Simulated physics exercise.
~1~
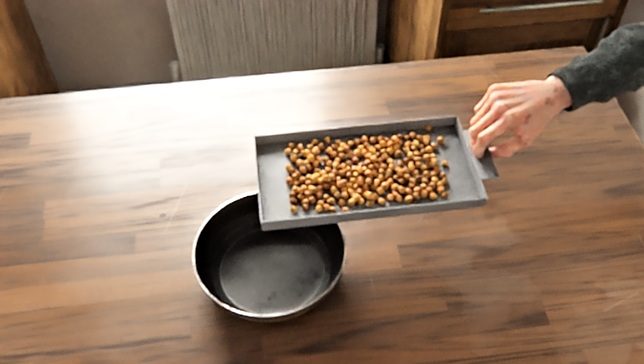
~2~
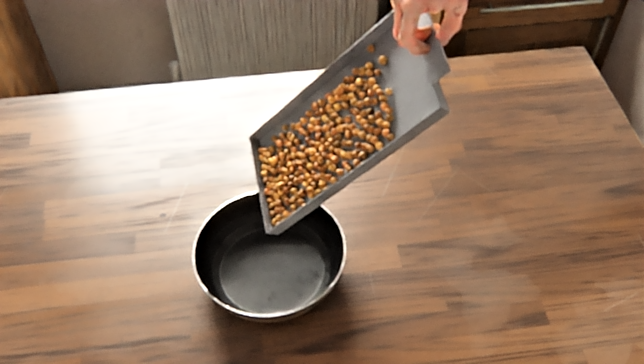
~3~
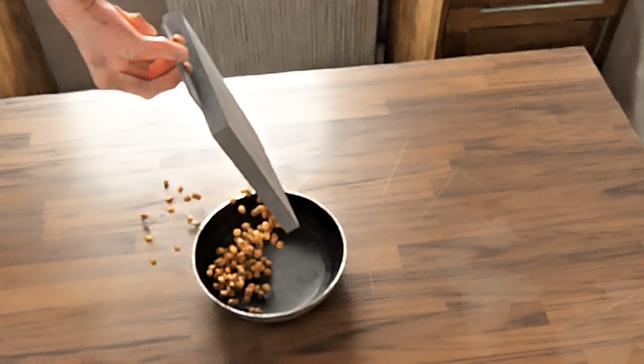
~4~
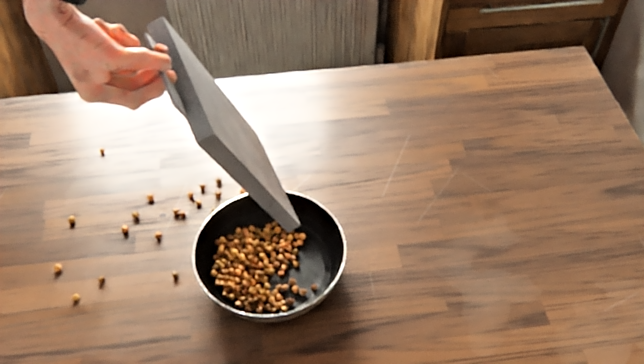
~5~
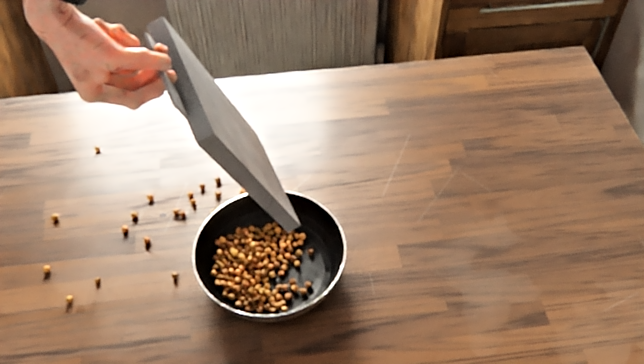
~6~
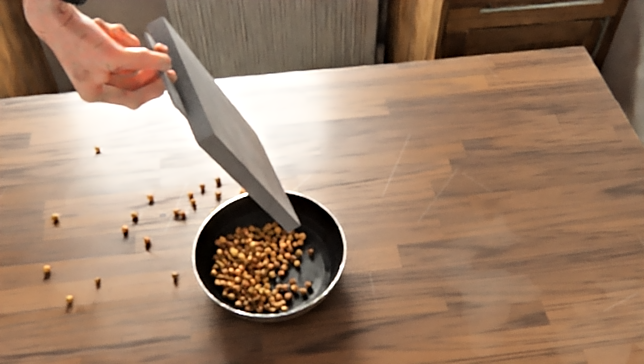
A hand swung a grey tray of roasted chickpeas to the left and tipped it steeply over a round black pan on a wooden table, pouring most of them in, while some scattered across the tabletop to the left and came to rest.
